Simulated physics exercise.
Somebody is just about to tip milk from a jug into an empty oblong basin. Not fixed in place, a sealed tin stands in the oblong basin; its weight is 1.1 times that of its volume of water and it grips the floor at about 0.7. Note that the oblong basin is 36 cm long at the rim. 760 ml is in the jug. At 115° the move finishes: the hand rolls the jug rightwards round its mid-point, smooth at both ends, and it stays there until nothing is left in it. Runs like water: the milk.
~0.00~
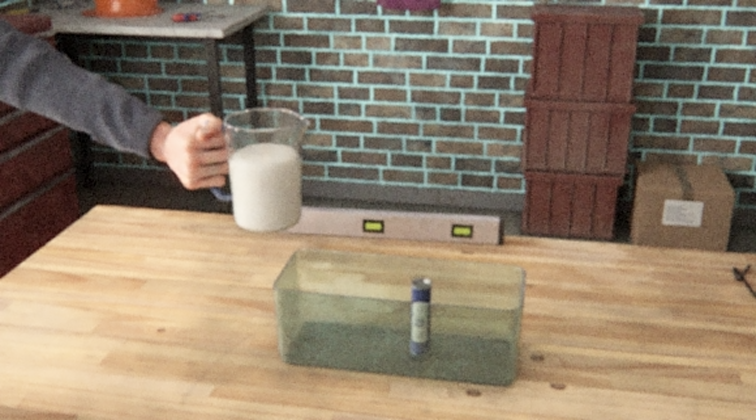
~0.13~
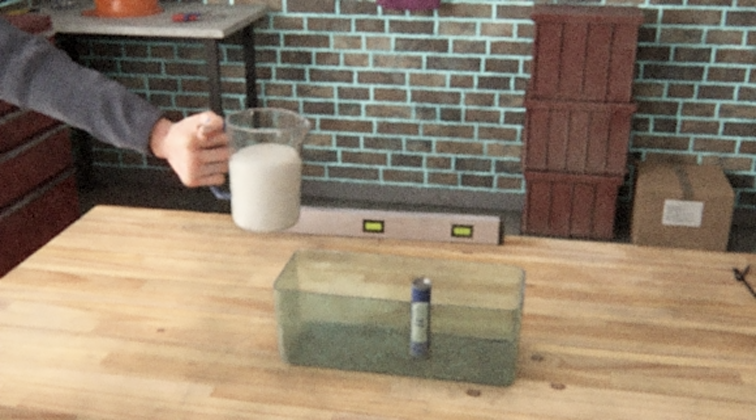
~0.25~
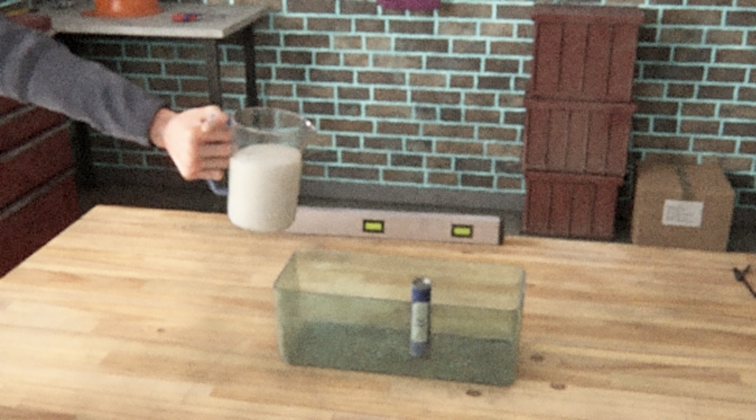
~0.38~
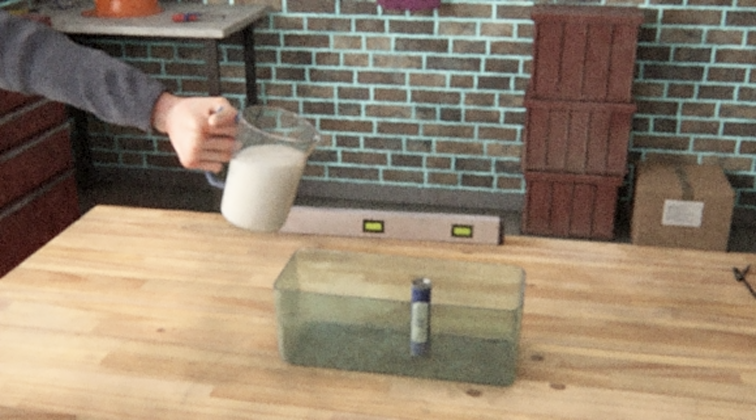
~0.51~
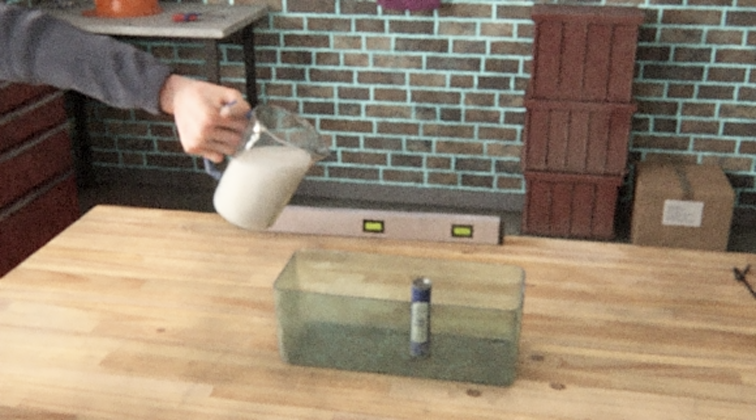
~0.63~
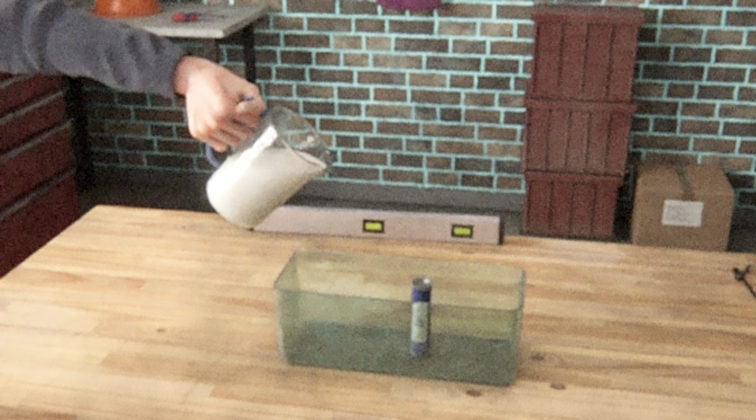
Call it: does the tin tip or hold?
It holds.
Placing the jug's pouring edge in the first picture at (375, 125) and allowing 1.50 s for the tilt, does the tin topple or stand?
Then it topples.
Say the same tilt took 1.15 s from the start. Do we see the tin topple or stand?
Outcome - the tin remains standing.
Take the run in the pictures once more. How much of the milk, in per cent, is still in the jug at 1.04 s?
At that time about 68 in a hundred parts are still held.
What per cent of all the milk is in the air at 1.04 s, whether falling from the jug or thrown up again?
Share: Roughly 20 per cent.
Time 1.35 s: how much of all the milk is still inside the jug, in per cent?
What remains is about 12 percent of it all.
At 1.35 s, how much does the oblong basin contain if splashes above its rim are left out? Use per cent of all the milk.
About 76 %.
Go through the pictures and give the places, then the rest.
It leans 0°; its right rim is at (309, 123); the milk meets the walls at (234, 151) and (299, 155); the oblong basin's rim runs from (285, 269) to (524, 289); the tin's top is at (422, 286), in the first picture.
It leans 2°; its right rim is at (311, 125); the milk meets the walls at (234, 151) and (300, 155), in the second picture.
It leans 8°; its right rim is at (316, 130); the milk meets the walls at (236, 152) and (302, 156), in the third picture.
It leans 17°; its right rim is at (323, 140); the milk meets the walls at (237, 154) and (306, 157), in the fourth picture.
It leans 30°; its right rim is at (330, 154); the milk meets the walls at (231, 165) and (312, 160), in the fifth picture.
It leans 44°; its right rim is at (333, 170); the milk meets the walls at (222, 169) and (325, 165), in the sixth picture.
By 1.04 s the tilt is 91° and 67 per cent is still to pour; the tin stands where it began.
By 1.35 s the tilt is 112° and 13 per cent is still to pour; the tin stands where it began.
By 1.66 s the tilt is 115° and 0 per cent is still to pour; the tin stands where it began.
By 2.00 s the tilt is 115° and 0 per cent is still to pour; the tin stands where it began.
At rest the tin stands where it began.
